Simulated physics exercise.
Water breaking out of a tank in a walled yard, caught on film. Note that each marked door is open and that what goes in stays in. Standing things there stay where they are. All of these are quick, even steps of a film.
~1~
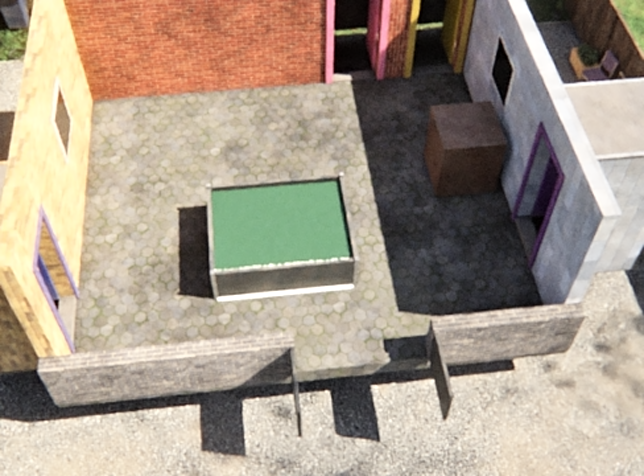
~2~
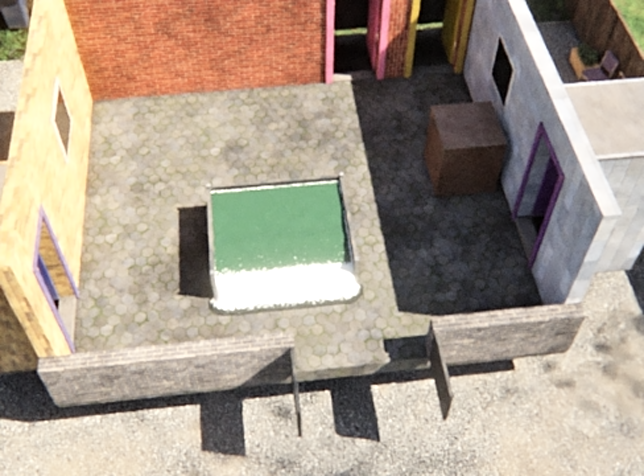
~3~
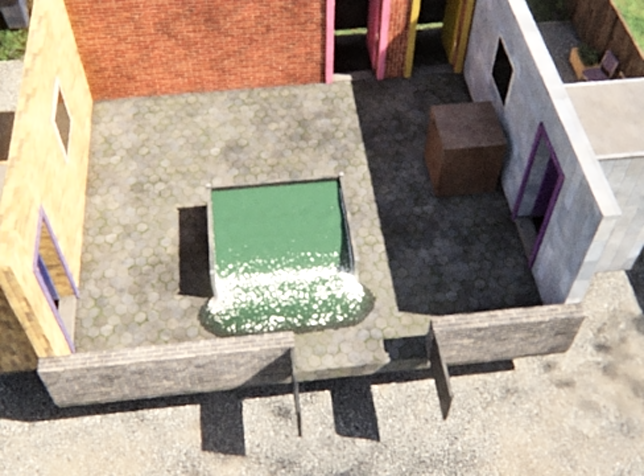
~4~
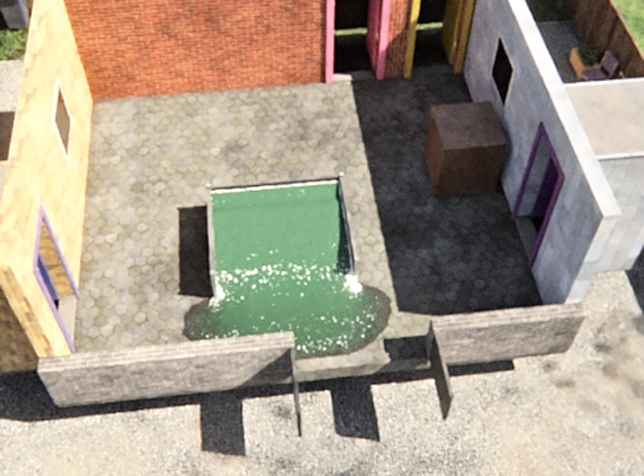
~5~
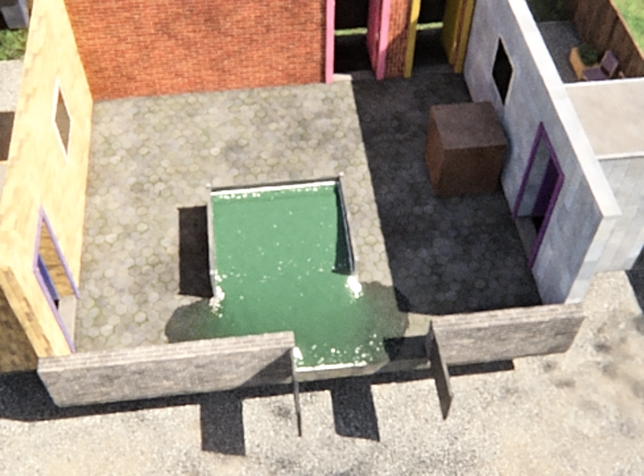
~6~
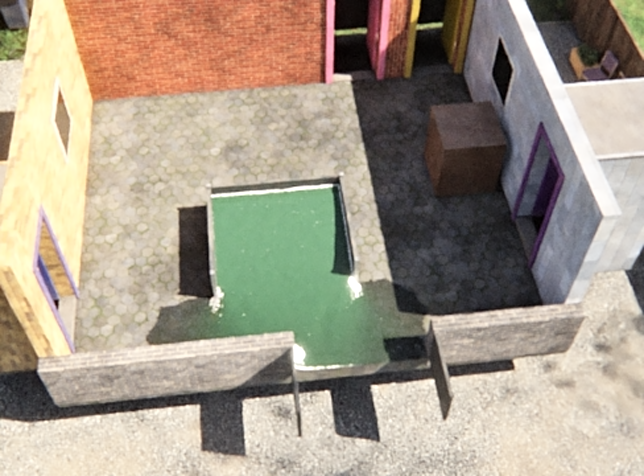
In the video, a rectangular tank of green water stands in a walled yard beside a brown block, then water bursts from its near side in white foam and spreads across the paving to the low front wall.
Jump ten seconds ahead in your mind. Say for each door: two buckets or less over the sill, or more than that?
In order: The blue door breaks the limit for sure; the purple door respects the limit for sure; the pink door respects the limit for sure; the yellow door respects the limit for sure.
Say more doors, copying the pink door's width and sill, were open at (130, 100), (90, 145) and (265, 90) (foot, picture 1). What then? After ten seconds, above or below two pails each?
As listed: Passes that mark, keeps below it, holds.
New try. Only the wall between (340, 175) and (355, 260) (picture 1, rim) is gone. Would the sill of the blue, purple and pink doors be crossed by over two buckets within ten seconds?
Blue door stays within the limit, purple door exceeds the limit, pink door exceeds the limit.
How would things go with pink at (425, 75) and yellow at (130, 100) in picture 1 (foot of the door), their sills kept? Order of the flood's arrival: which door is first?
That'd be the door marked blue.
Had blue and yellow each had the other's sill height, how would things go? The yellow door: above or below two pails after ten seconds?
I'd say the yellow door remains within the limit this time.
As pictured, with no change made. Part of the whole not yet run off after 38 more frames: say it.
48 per cent.
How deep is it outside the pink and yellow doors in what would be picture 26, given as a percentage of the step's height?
0 and 0 %, in that order.
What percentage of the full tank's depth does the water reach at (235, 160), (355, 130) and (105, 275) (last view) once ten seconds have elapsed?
First spot roughly 4 %, second 2 %, third 4 %.
A moment on, water covers 15 % of the floor; the blue door not reached, the purple door not reached, the pink door not reached, the yellow door not reached.
Next, water covers 20 % of the floor; the blue door under two buckets in, the purple door not reached, the pink door not reached, the yellow door not reached.
Then, water covers 30 % of the floor; the blue door over two buckets in, the purple door not reached, the pink door not reached, the yellow door not reached.
Later, water covers 55 % of the floor; the blue door over two buckets in, the purple door wet at the sill, nothing in, the pink door not reached, the yellow door not reached.
In the end, water covers 70 % of the floor; the blue door over two buckets in, the purple door wet at the sill, nothing in, the pink door wet at the sill, nothing in, the yellow door not reached.
